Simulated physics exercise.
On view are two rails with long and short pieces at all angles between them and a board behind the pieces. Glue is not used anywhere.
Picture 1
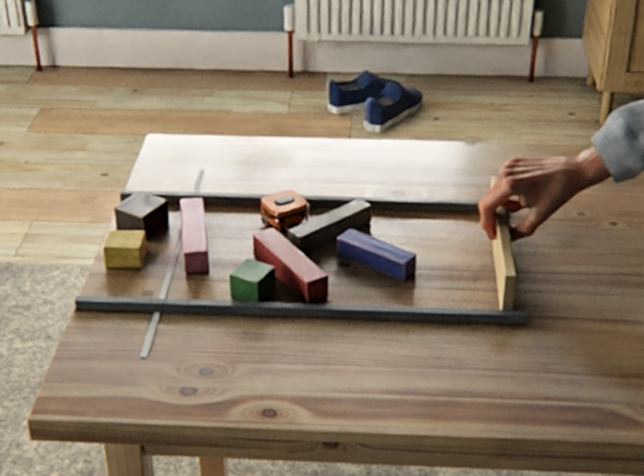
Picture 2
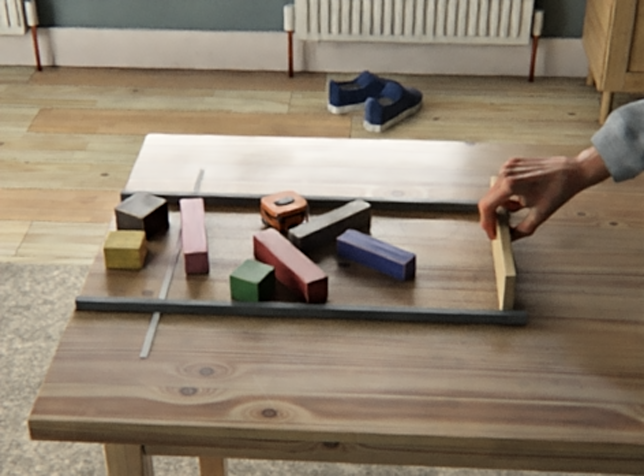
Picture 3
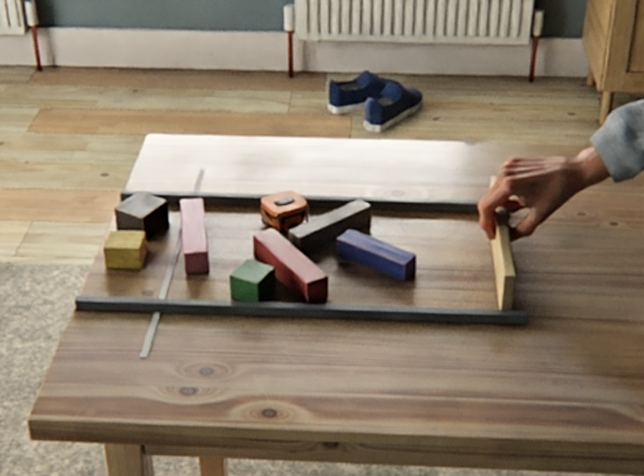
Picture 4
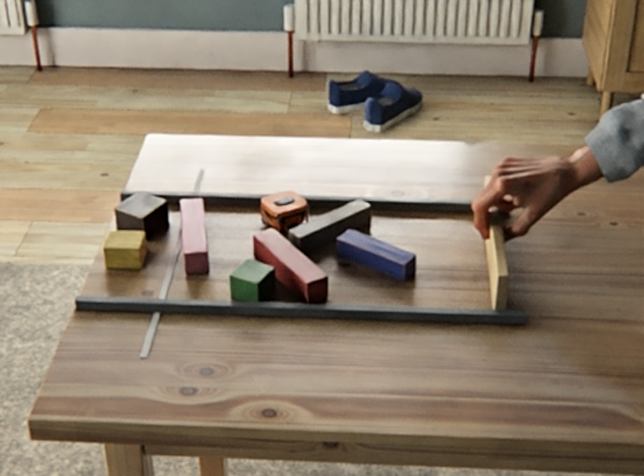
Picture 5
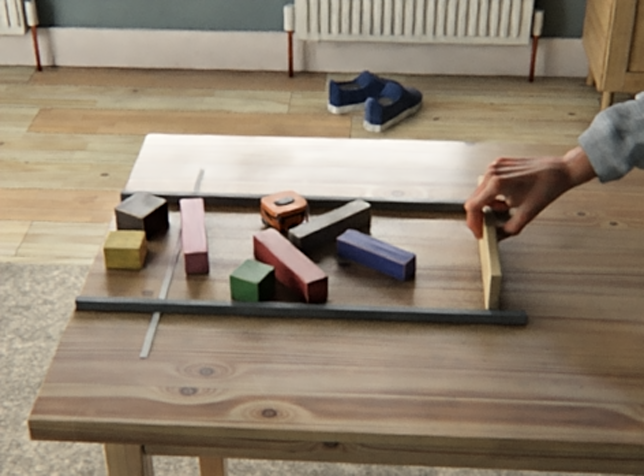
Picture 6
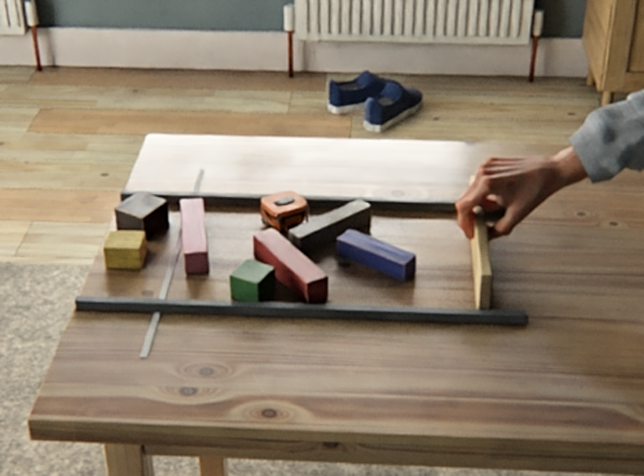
A hand sliding an upright wooden board slightly left between two dark rails, while scattered coloured blocks and bars lie still.
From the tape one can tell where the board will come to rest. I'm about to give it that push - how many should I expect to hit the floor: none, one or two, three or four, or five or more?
Expect three or four.
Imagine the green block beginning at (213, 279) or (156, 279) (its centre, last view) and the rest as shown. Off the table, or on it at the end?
Taken in order, it keeps its place and then keeps its place.
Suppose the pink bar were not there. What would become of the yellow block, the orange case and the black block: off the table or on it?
I'd say the yellow block ends up down, the orange case stays where it is, and the black block stays where it is.
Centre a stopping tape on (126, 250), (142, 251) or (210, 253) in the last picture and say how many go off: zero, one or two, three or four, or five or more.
Counts for the three tries are 5 or more, at least five and one to two.
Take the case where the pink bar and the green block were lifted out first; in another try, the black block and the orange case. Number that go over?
Taking the two tries in turn, it comes to 1 and 1.
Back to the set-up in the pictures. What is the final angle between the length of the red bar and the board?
Somewhere near 35 degrees, I'd say.
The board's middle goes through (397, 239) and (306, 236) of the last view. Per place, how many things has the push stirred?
It comes to 1 for the first spot, 5 for the other.
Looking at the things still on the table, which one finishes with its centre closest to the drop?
It's the green block.
Soon after, none off yet; yellow block at rest near (125, 250); black block at rest near (142, 215); pink bar at rest near (194, 235).
At rest, the number that fall off is three or four; fallen, pink bar, black block and yellow block.
